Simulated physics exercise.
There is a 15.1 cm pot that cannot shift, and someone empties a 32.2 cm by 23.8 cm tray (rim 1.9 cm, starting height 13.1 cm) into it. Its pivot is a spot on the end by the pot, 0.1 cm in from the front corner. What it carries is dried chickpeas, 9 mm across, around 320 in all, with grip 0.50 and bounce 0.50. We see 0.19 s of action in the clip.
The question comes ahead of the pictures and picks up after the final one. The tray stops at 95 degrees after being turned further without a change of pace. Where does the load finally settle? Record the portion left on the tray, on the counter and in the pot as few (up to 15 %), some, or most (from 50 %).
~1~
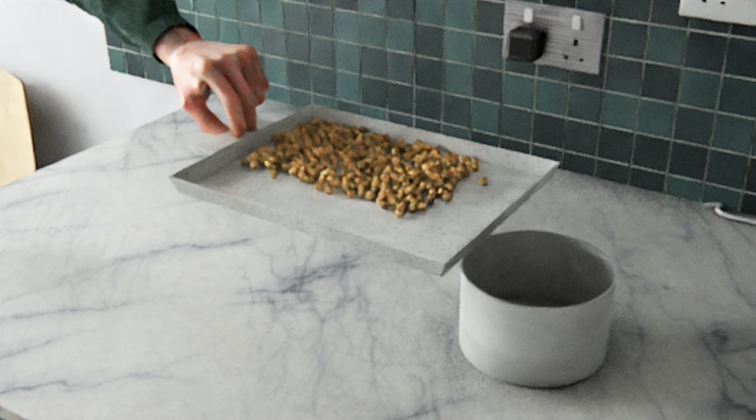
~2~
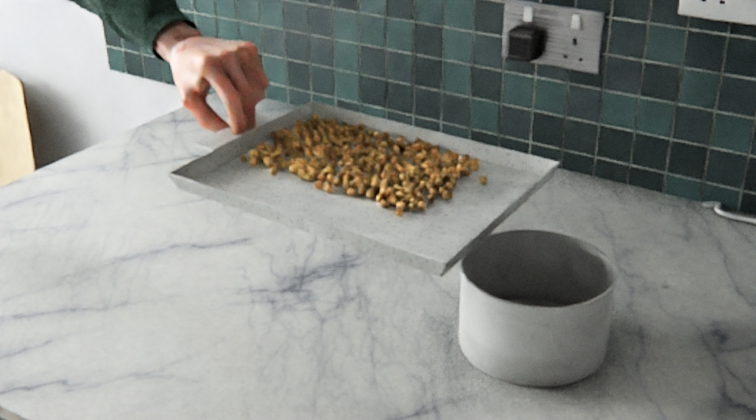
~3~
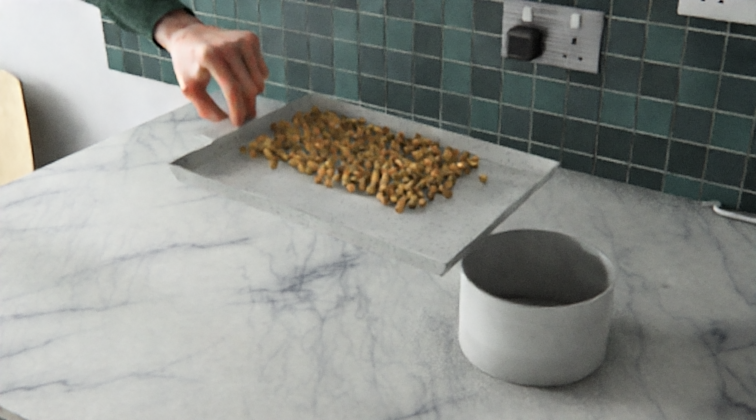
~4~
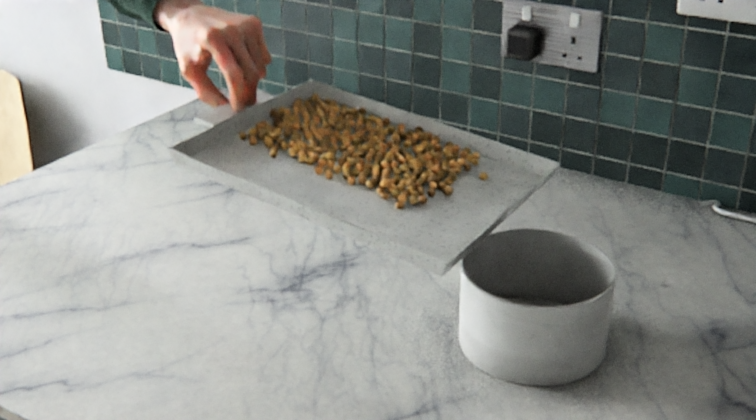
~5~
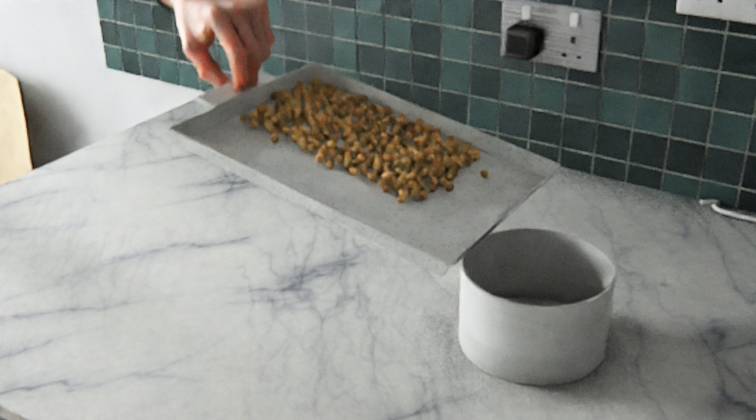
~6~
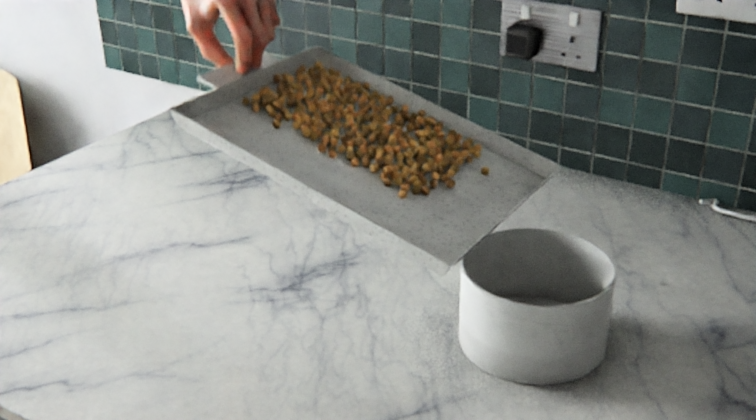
Result. Tray: Few; counter: Some; pot: Most.
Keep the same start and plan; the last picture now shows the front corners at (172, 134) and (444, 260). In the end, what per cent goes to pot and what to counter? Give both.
The pot gets 0 and the counter 100.
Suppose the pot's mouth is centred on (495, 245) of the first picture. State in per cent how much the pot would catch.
Close to 40 in a hundred.
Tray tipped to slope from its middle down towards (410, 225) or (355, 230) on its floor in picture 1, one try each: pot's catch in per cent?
I'd put it at roughly 0 per cent for the first tilt and roughly 0 per cent for the second.
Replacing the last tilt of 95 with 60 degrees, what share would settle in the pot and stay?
In that case it comes to about 35 in a hundred.
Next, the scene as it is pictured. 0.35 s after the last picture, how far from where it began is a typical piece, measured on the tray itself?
Displacement on the tray: Roughly 9 cm.
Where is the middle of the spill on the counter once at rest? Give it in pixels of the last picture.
(610, 297).
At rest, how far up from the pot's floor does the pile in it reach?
Around 2.5 cm above the floor.
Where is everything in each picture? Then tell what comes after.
Tray tilt 0 degrees, front corners at (178, 176) and (442, 258); middle of the pieces at (361, 164); pot at (538, 266), in the first picture.
Tray tilt 1 degrees, front corners at (177, 172) and (442, 258); middle of the pieces at (361, 162), in the second picture.
Tray tilt 3 degrees, front corners at (177, 163) and (443, 258); middle of the pieces at (361, 157), in the third picture.
Tray tilt 6 degrees, front corners at (176, 148) and (444, 258), lowest corner right back; middle of the pieces at (361, 149), in the fourth picture.
Tray tilt 10 degrees, front corners at (177, 128) and (446, 258), lowest corner right back; middle of the pieces at (362, 138), in the fifth picture.
Tray tilt 14 degrees, front corners at (179, 109) and (448, 259), lowest corner right back; middle of the pieces at (365, 128); pot at (538, 264), in the sixth picture.
Then, 0.35 s after the last picture, tilt 53 degrees; the tray holds 100 %, the pot 0 %.
Then, 0.59 s after the last picture, tilt 80 degrees; the tray holds 40 %, the pot 30 %.
Then, 0.94 s after the last picture, tilt 95 degrees; the tray holds 0 %, the pot 60 %.
In the end, tray 0 %, counter 40 %, pot 60 %.
